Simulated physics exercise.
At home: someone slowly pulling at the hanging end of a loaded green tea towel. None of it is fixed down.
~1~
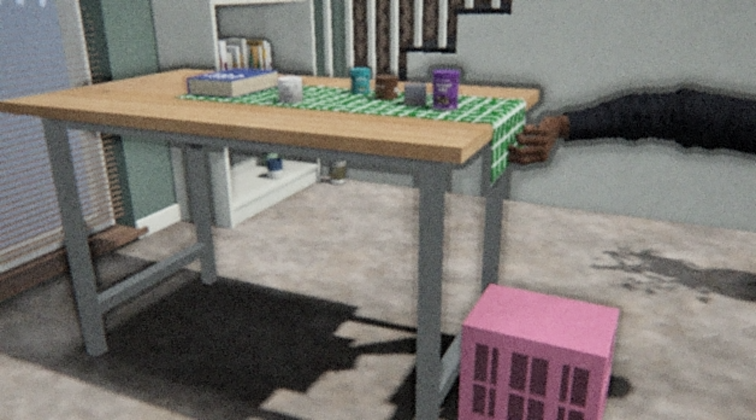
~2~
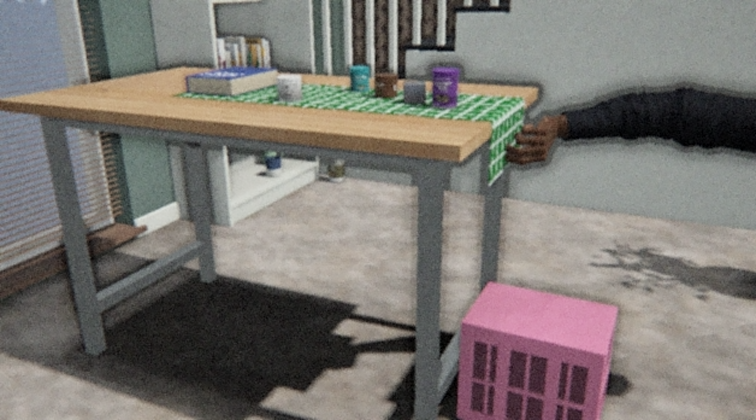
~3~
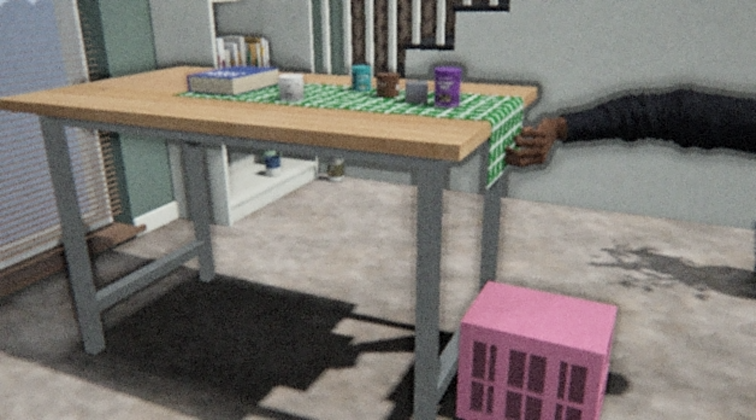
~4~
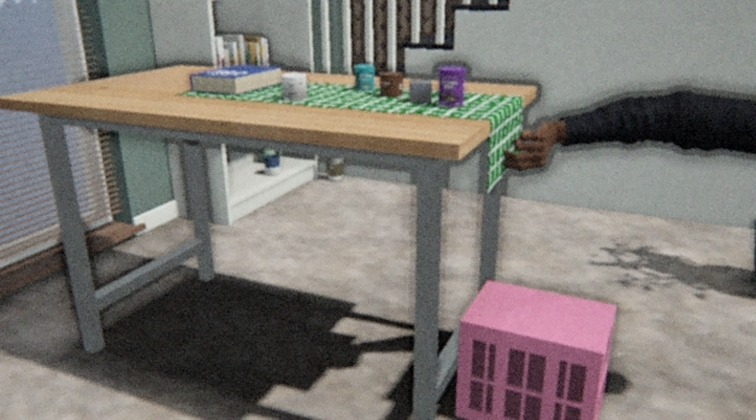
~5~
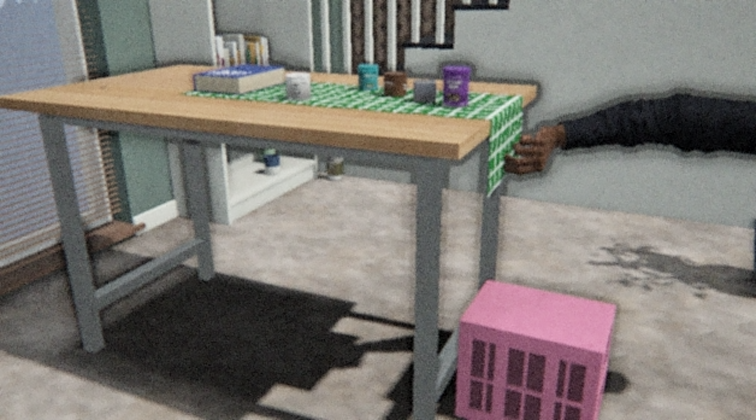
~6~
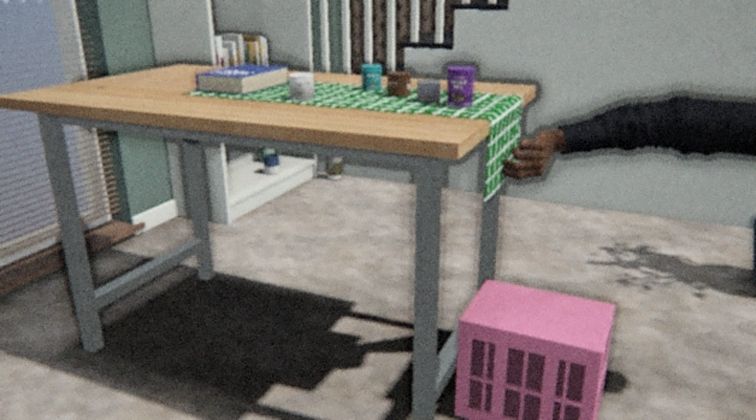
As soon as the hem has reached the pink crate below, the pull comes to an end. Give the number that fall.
The number that falls is three.
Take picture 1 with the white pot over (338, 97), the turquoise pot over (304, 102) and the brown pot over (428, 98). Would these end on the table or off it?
As for the white pot, it holds its spot; the turquoise pot, it holds its spot; the brown pot, it leaves the top.
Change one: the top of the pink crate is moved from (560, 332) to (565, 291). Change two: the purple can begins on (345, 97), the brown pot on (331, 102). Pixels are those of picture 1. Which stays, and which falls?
Purple can: Safe; brown pot: Safe.
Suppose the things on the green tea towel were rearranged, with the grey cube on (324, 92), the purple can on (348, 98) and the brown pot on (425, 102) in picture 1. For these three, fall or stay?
Of the three, the grey cube stays aloft, the purple can stays aloft and the brown pot ends off the top.
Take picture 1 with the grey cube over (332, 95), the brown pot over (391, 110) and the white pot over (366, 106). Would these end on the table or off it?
Grey cube stays, brown pot gone, white pot gone.
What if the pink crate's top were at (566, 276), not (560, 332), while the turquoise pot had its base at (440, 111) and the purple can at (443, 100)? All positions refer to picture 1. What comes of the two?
Note: Turquoise pot lost; purple can lost.
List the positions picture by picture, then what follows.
Hem (490, 186); purple can (446, 71); grey cube (415, 84); brown pot (387, 76); turquoise pot (360, 69); white pot (290, 78); top of the crate (560, 332), in the first frame.
Hem (489, 186); purple can (446, 70), in the second frame.
Hem (487, 188); grey cube (417, 82), in the third frame.
Hem (488, 192); brown pot (391, 73); top of the crate (557, 329), in the fourth frame.
Hem (488, 197); turquoise pot (368, 66), in the fifth frame.
Hem (484, 201); purple can (461, 68); grey cube (429, 81); brown pot (399, 73); turquoise pot (371, 66); white pot (301, 75), in the sixth frame.
Soon after, hem near (502, 230); purple can gone.
After that, hem near (501, 260); purple can and grey cube gone.
And then, hem on the crate; purple can, grey cube and brown pot gone.
In the end, hem on the crate; purple can, grey cube and brown pot gone. The table loses three.
